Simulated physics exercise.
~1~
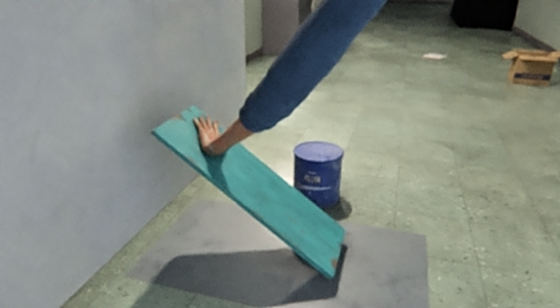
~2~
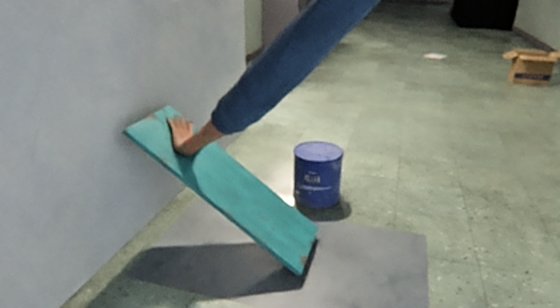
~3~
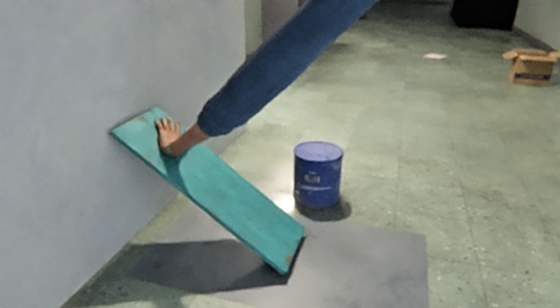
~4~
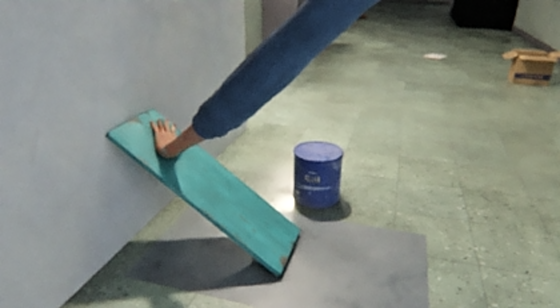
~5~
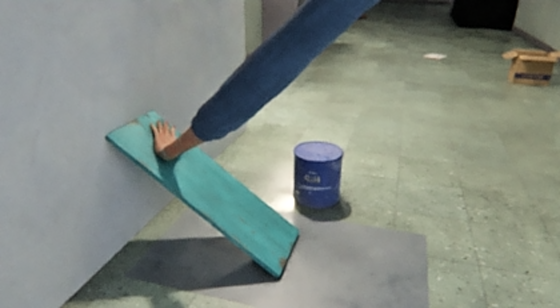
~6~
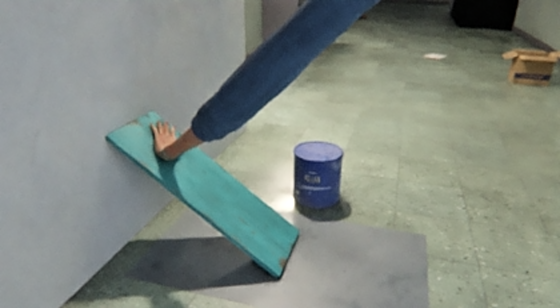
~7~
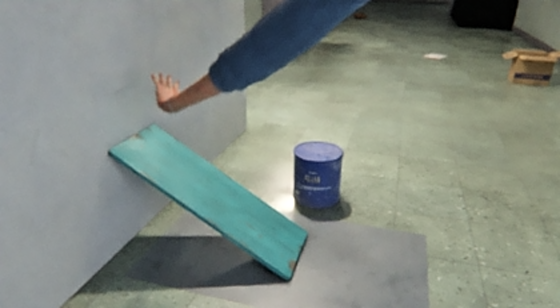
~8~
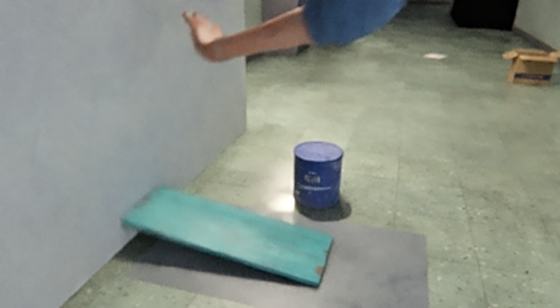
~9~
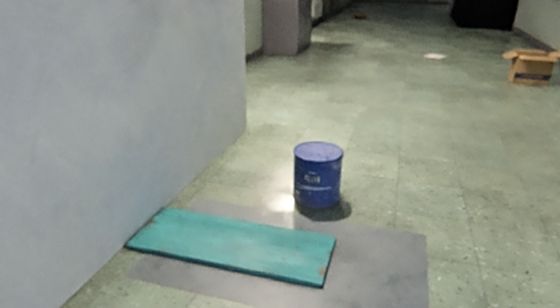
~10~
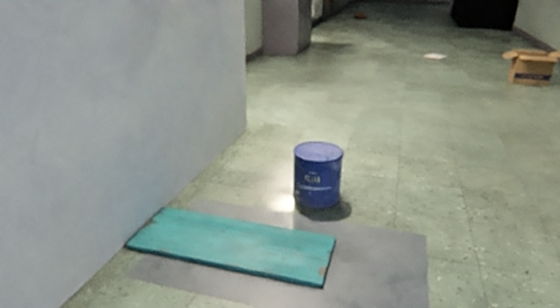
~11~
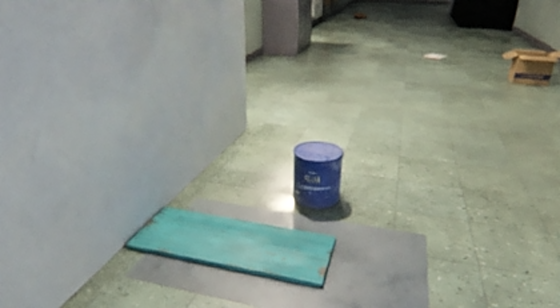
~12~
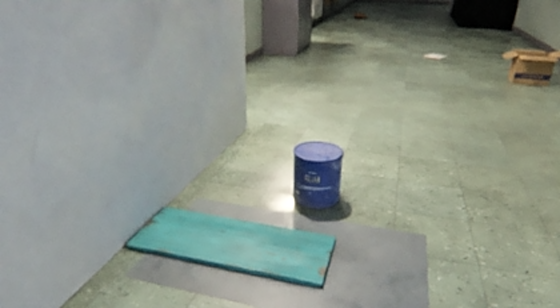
A hand leans a turquoise board against a wall, lets go, and it slides down flat.
